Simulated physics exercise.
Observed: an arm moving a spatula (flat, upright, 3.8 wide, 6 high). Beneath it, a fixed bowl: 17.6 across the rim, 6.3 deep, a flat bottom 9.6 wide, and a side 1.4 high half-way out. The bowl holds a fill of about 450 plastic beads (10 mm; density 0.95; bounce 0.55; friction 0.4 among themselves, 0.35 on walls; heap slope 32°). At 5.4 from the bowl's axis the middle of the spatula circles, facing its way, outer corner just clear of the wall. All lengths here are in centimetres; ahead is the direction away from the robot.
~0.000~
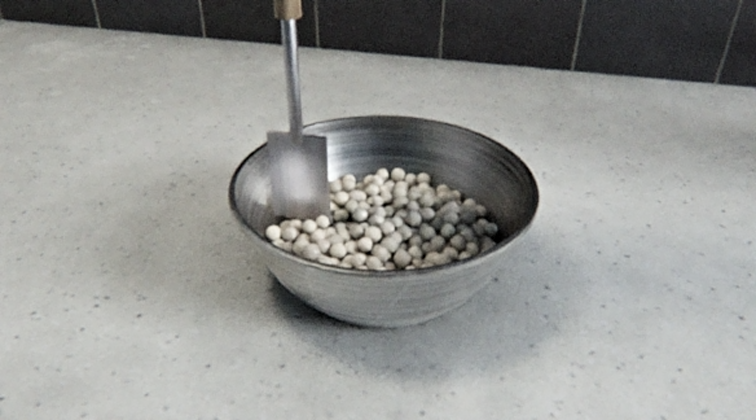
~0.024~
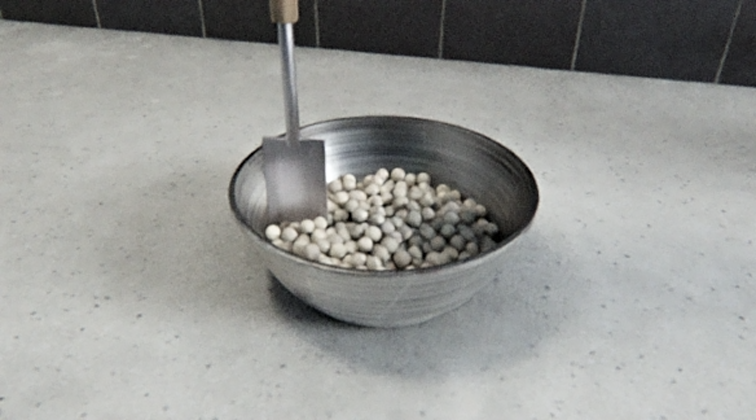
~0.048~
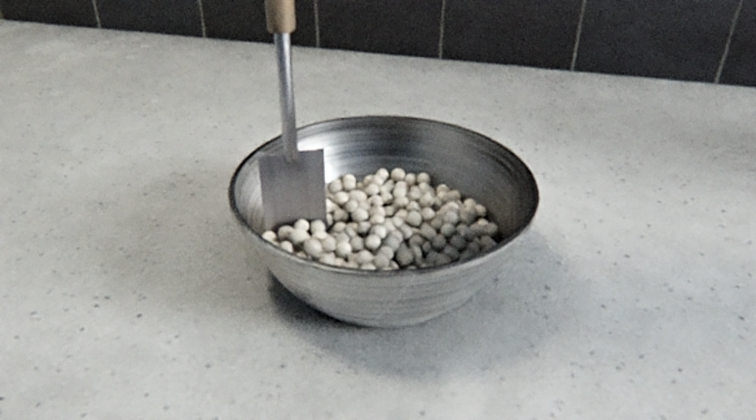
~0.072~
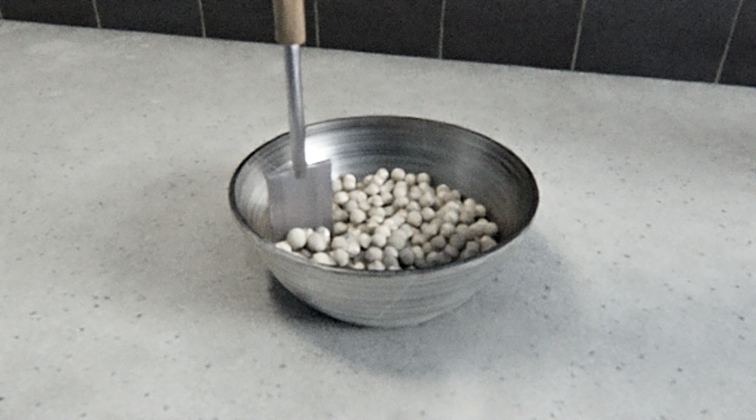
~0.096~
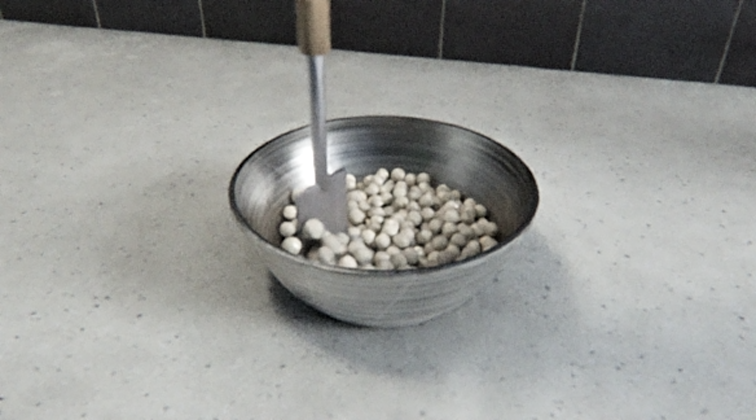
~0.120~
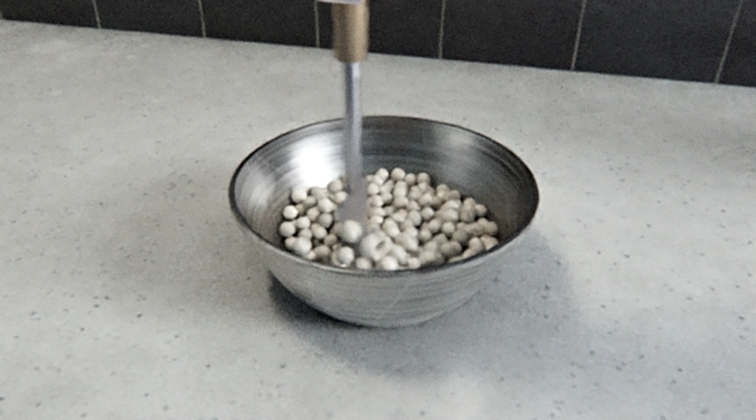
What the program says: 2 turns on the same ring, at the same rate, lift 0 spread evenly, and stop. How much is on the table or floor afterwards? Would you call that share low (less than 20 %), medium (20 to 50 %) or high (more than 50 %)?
I would call it medium.
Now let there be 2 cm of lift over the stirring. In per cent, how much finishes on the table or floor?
Estimate: Close to 10 %.
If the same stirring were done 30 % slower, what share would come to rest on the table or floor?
Near 15 in a hundred, it would be.
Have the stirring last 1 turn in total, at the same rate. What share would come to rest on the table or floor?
Estimate: About 20 percent.
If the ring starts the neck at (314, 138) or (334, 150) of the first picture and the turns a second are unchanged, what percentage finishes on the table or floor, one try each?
35 and 5 per cent.
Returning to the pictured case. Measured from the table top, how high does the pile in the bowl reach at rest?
Around 4.5 cm above the table.
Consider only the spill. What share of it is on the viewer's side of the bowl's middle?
About 50 per cent.
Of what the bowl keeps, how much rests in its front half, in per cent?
About 55 per cent.
By 0.41 s, 333° round, highest piece 9 above the table; 394 in the bowl, 36 on the table or floor, 23 in flight or on the tool.
By 0.69 s, 219° round, highest piece 8 above the table; 333 in the bowl, 108 on the table or floor, 12 in flight or on the tool.
By 1.03 s, 0° round, highest piece 5 above the table; 314 in the bowl, 138 on the table or floor, 1 in flight or on the tool.
By 1.73 s, 0° round, highest piece 4 above the table; 314 in the bowl, 139 on the table or floor.
Final count, 314 in the bowl, 139 on the table or floor. That is 31 % on the table or floor.
